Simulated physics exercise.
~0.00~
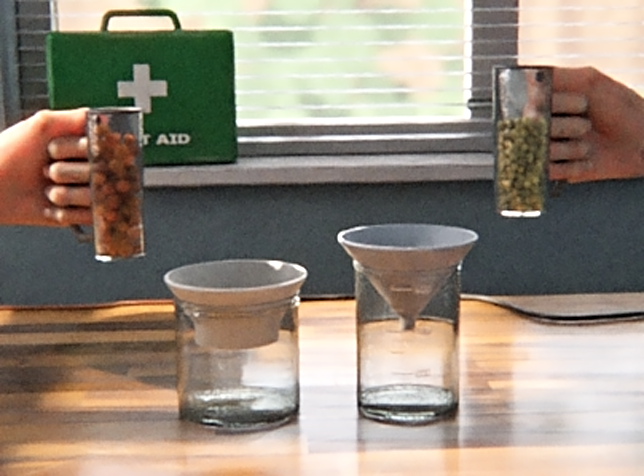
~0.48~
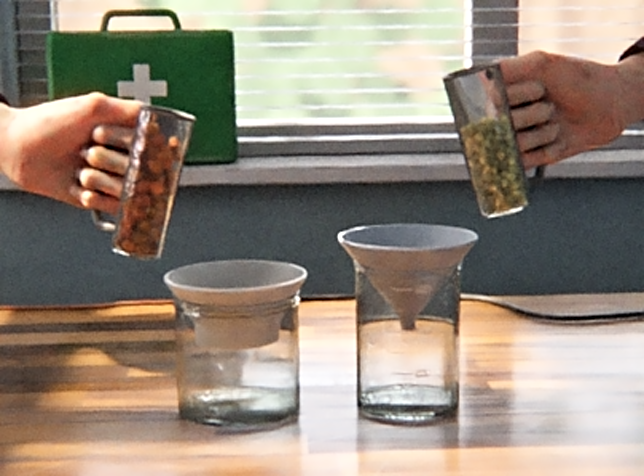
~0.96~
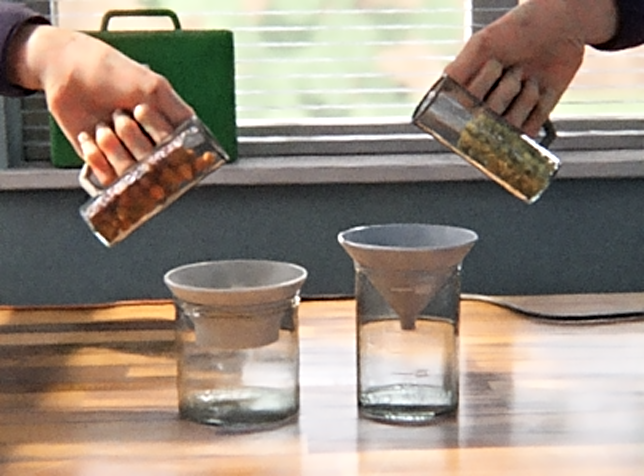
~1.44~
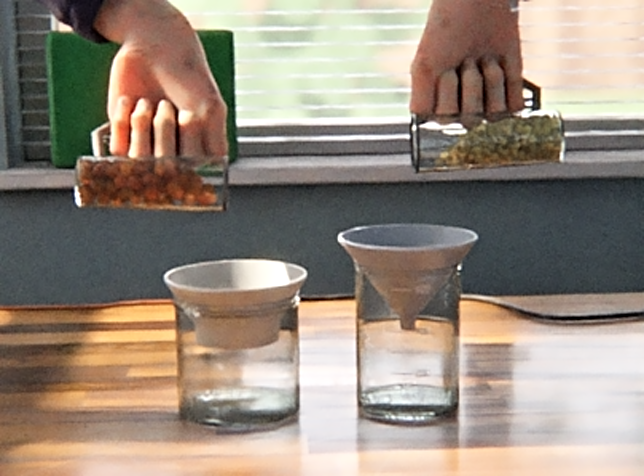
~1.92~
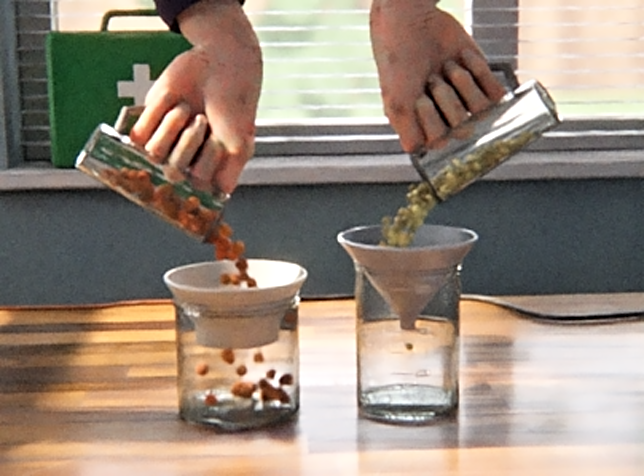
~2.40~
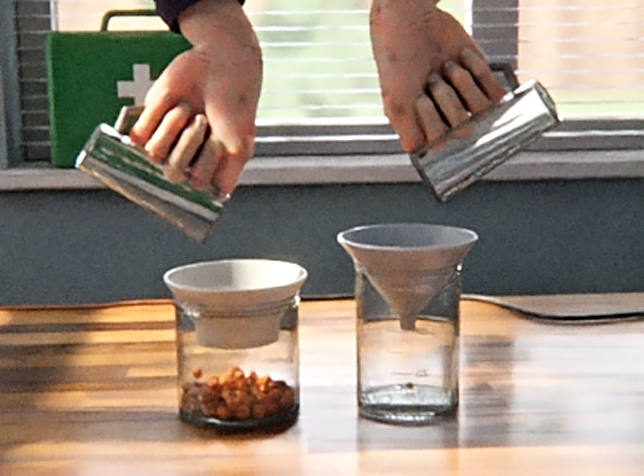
Two hands tip cups over funnels; orange pieces fill the left jar, green ones mostly jam.
